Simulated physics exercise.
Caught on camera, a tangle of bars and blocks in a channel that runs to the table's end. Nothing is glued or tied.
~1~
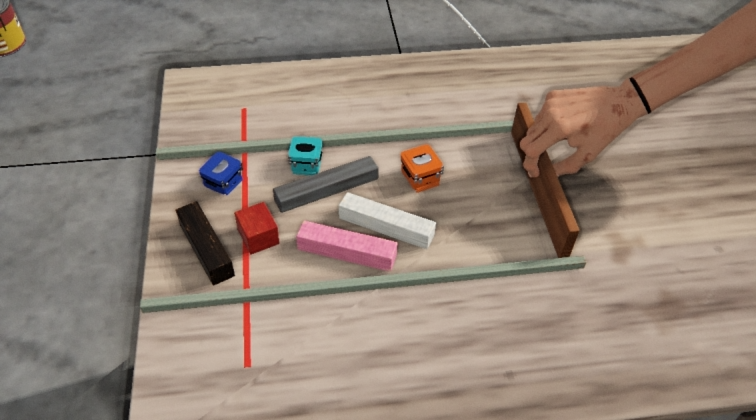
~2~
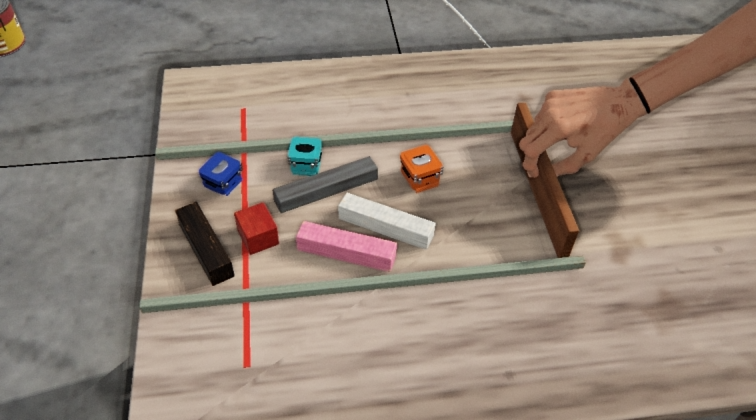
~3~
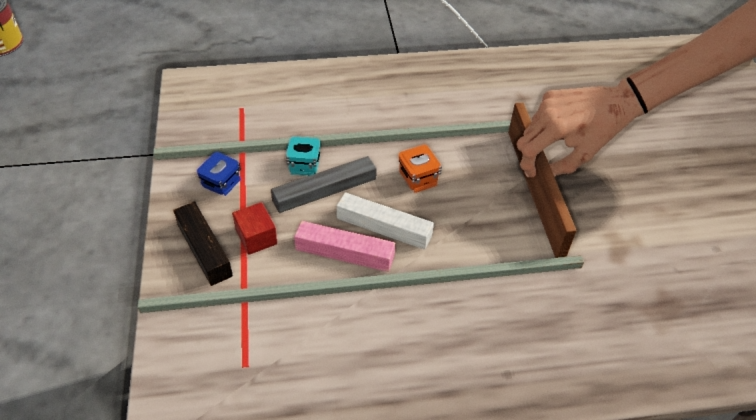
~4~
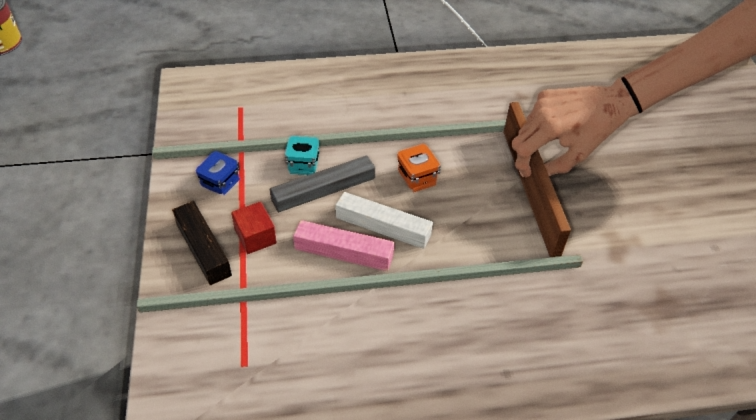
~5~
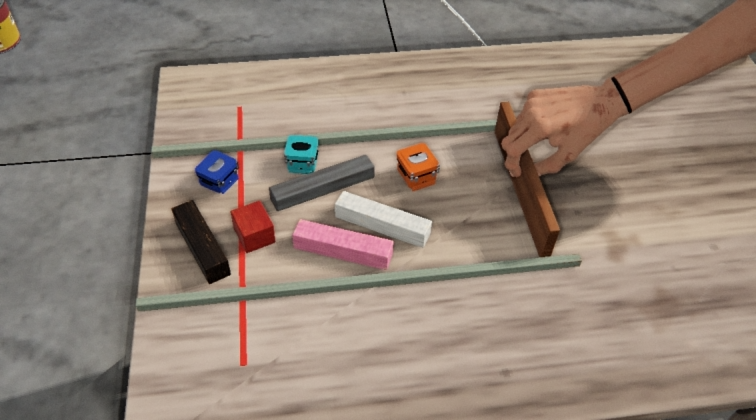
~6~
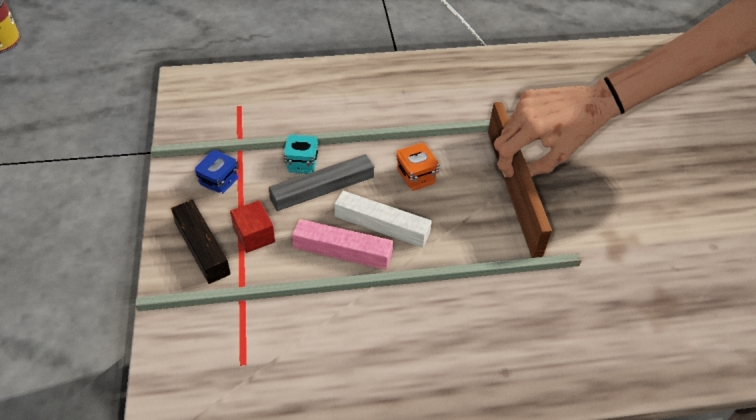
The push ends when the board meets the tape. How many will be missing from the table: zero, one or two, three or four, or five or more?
Outcome: The number that fall off is zero.
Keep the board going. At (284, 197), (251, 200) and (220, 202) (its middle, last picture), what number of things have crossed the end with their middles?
Past the end: 0, 0 and 1.
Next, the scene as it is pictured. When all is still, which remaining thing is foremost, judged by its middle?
The grey stick ends nearest.
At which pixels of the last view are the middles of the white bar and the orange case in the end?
First (210, 221), then (223, 179).
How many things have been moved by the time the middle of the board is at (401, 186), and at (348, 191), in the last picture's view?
3 and 6.
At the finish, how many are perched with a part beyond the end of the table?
2 of them.
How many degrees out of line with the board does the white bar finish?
Near 25 degrees.
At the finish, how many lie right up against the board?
That makes 4.
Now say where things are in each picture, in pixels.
Black bar (205, 242); blue case (222, 175); red block (257, 228); board (542, 177); tape (245, 218), in the first picture.
Blue case (221, 175); white bar (386, 221), in the second picture.
Red block (255, 229); orange case (419, 168), in the third picture.
Black bar (202, 242); board (534, 176), in the fourth picture.
Blue case (218, 174); turquoise case (302, 155), in the fifth picture.
Black bar (200, 241); blue case (217, 173); red block (253, 227); board (516, 176); tape (241, 216), in the sixth picture.
A little later, none off yet; black bar at rest near (200, 241); blue case at rest near (217, 173); red block at rest near (253, 227).
Next, none off yet; black bar moving near (196, 242); blue case at rest near (217, 173); red block shifted about its own width near (226, 221).
When it is over, the number that fall off is zero.
